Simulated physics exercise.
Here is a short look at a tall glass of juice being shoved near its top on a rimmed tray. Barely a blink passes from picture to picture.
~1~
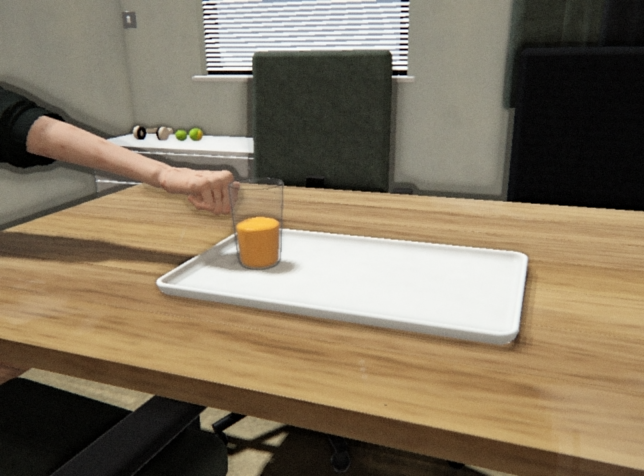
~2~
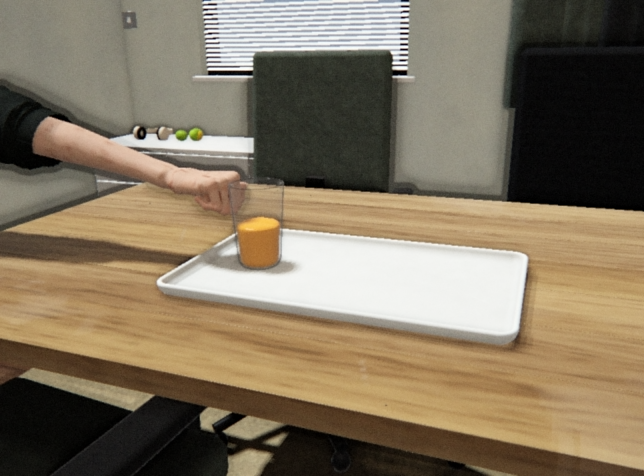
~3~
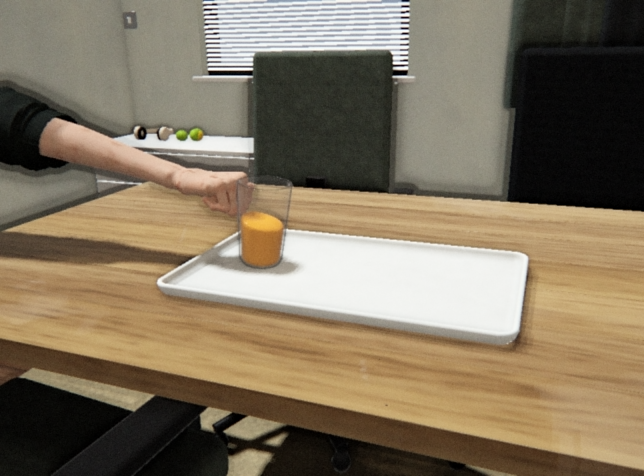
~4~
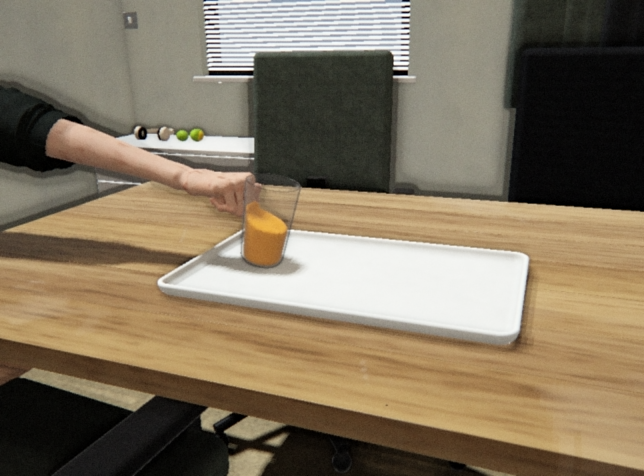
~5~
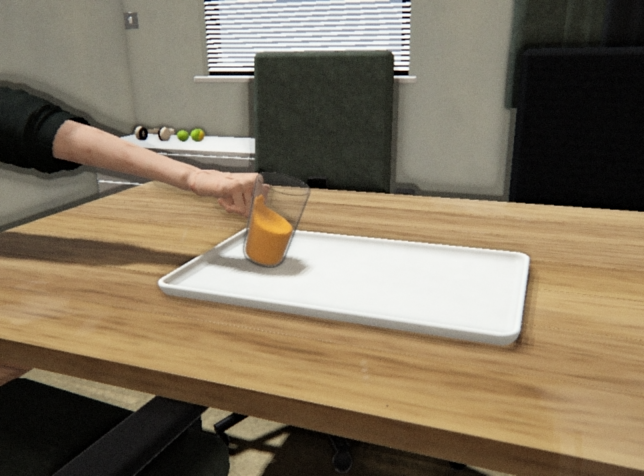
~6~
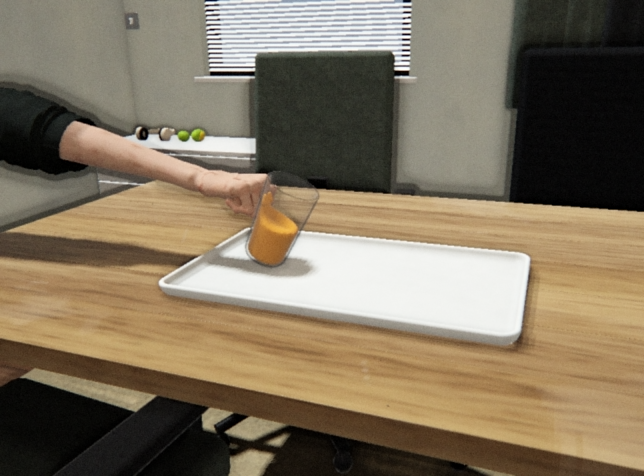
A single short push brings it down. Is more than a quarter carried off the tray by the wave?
Yes.
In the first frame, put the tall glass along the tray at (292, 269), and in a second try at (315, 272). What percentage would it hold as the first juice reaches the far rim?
Around 60 percent in the first try, around 75 percent in the second.
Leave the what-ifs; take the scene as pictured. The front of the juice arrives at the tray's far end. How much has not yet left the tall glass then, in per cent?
Roughly 40 % is still in the tall glass.
A moment on, the tall glass is falling and 100 per cent is in the glass, 0 on the tray and 0 above or beyond its rim.
Next, the tall glass lies on its side and 67 per cent is in the glass, 25 on the tray and 8 above or beyond its rim.
Then the tall glass lies on its side and 31 per cent is in the glass, 64 on the tray and 5 above or beyond its rim.
Later the tall glass lies on its side and 16 per cent is in the glass, 48 on the tray and 36 above or beyond its rim.
In the end 65 per cent is held by tray and glass, 35 is off the tray.
